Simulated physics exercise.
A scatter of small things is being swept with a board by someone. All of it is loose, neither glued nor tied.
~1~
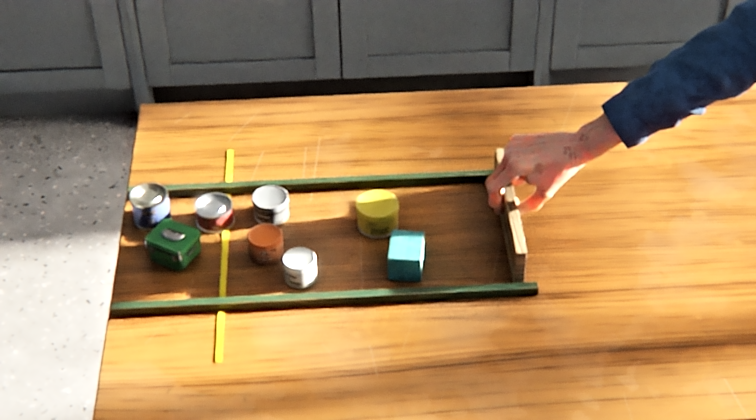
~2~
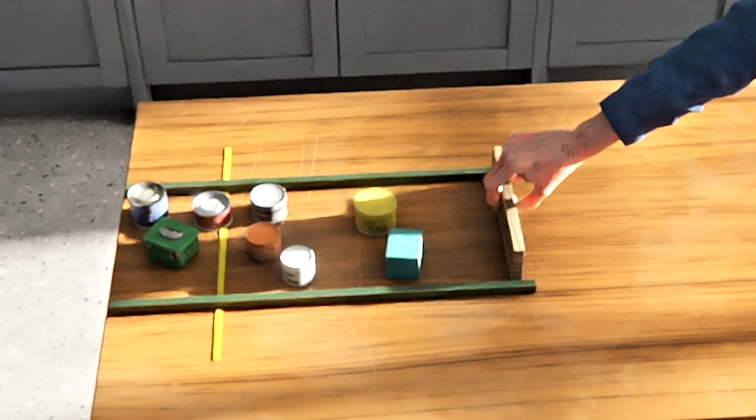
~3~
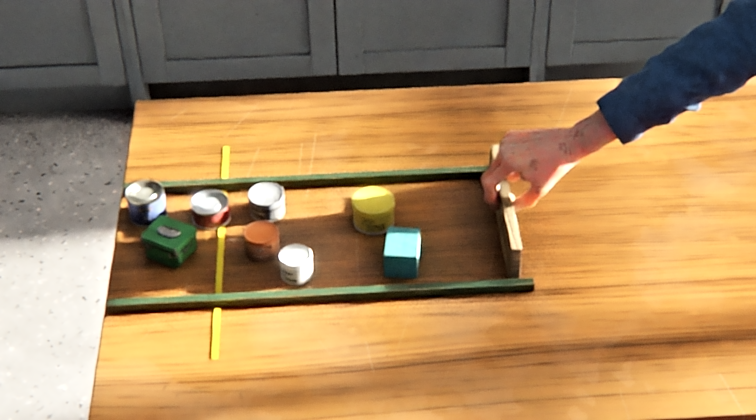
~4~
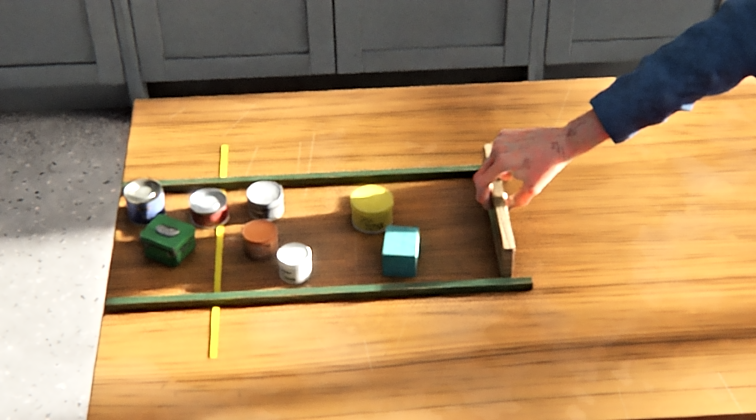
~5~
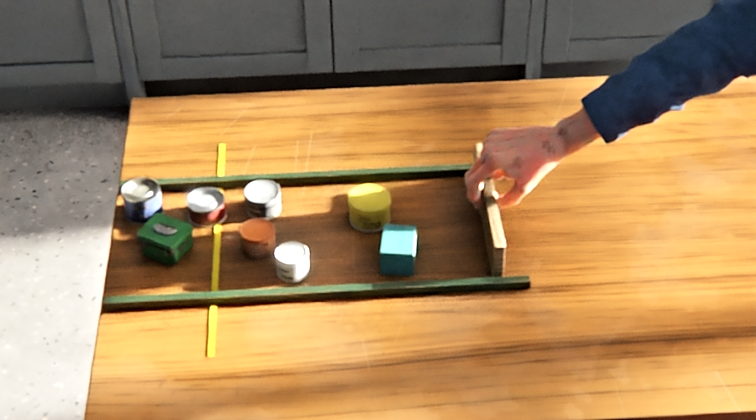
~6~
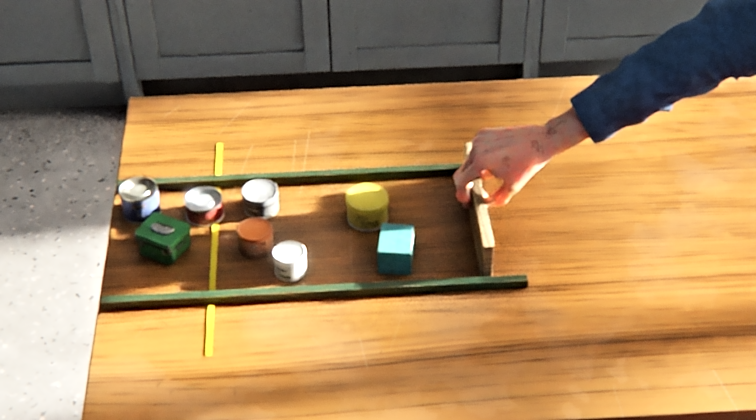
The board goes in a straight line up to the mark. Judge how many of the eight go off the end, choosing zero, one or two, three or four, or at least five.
Zero go off.
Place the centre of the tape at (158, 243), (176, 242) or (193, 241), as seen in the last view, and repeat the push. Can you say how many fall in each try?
Going through them in order, you'd see 3, 2 and 1.
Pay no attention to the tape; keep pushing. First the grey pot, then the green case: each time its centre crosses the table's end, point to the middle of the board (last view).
Estimated middle: (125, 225), and (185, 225) for the other.
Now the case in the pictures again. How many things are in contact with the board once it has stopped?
The count in contact is 3.
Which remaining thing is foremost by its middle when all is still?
The blue tin.
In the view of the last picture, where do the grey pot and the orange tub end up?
The first comes to rest at (199, 193), and the second at (171, 240).
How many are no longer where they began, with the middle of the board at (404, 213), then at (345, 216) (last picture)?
The first count is 1, and then it's 2.
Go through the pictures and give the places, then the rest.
In the first frame, blue tin (151, 207); green case (174, 245); red tin (215, 213); board (509, 215); tape (225, 246).
In the second frame, green case (172, 244); orange tub (264, 243).
In the third frame, red tin (211, 210); board (504, 212).
In the fourth frame, blue tin (145, 202); grey pot (266, 201).
In the fifth frame, green case (166, 240); turquoise block (398, 250).
In the sixth frame, blue tin (140, 201); green case (164, 239); red tin (204, 207); board (477, 209); tape (215, 240).
Soon after, none off yet; blue tin at rest near (140, 201); green case at rest near (164, 239); red tin at rest near (204, 207).
In the end, the number that fall off is zero.
